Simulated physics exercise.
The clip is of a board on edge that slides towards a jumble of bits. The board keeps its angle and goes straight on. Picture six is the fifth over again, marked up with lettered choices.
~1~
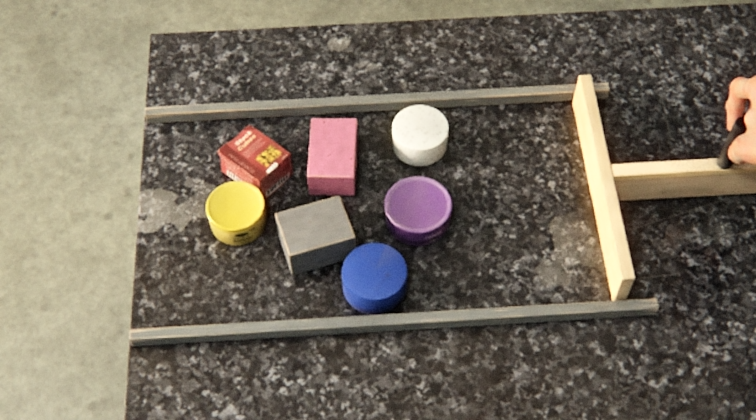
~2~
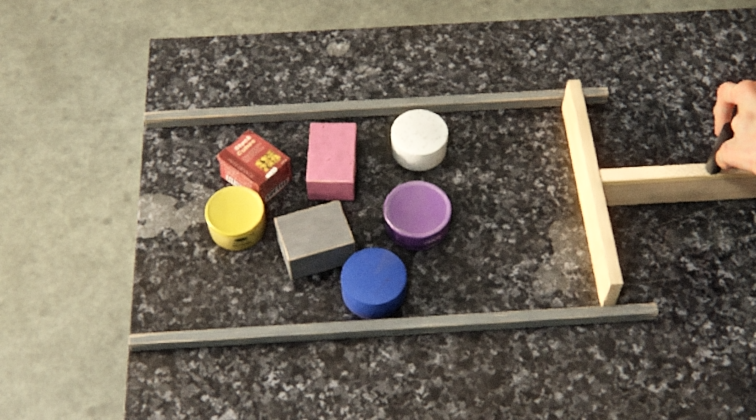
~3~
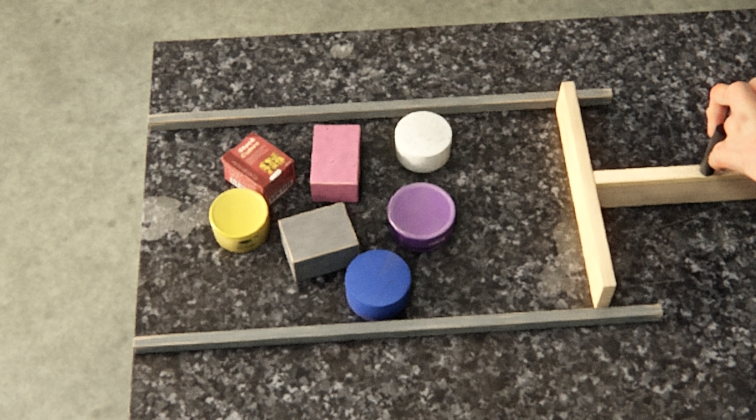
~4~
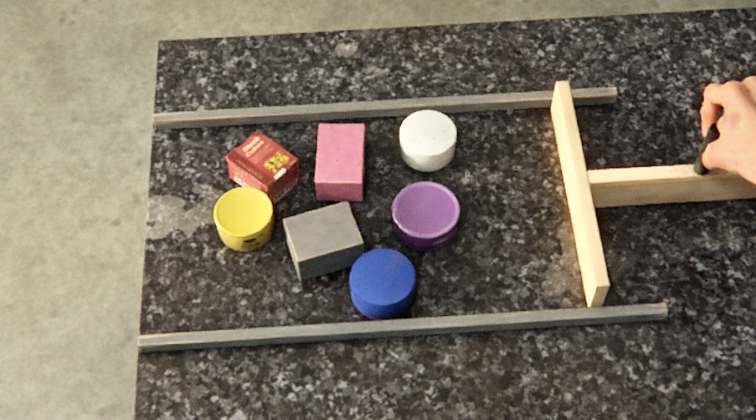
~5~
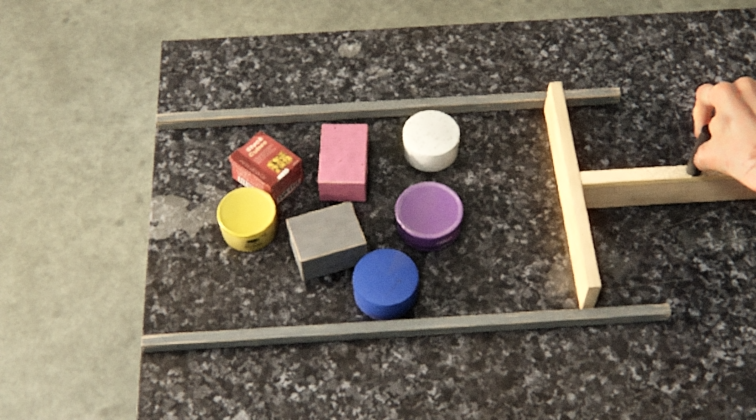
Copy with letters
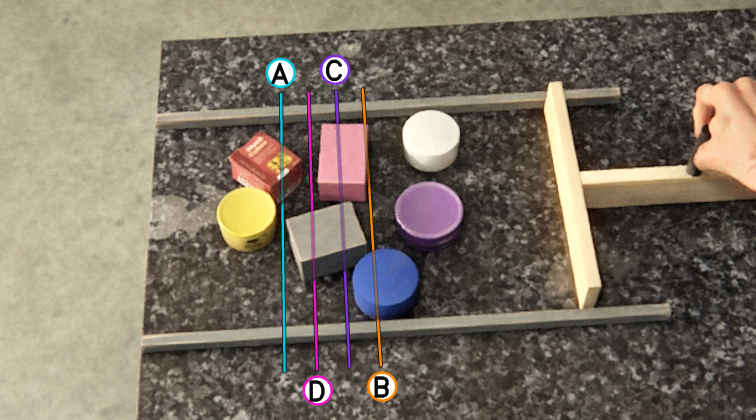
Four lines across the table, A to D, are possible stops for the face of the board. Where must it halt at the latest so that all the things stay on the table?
It should halt at A.
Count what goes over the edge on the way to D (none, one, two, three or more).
In all, none.
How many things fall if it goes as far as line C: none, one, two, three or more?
By then, none.
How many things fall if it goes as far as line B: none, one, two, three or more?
By then, none.
On the copy, A at (283, 221); B at (371, 216); C at (342, 218); D at (312, 220).
On A. First, board (468, 184); white pot (425, 141); yellow jar (248, 219).
Then, board (363, 190); yellow jar (226, 237); red packet (234, 180).
Finally, board (285, 195); yellow jar (153, 248); red packet (165, 192); nothing has fallen.
By contrast, B is safe but short; C is safe but short; D is safe but short.
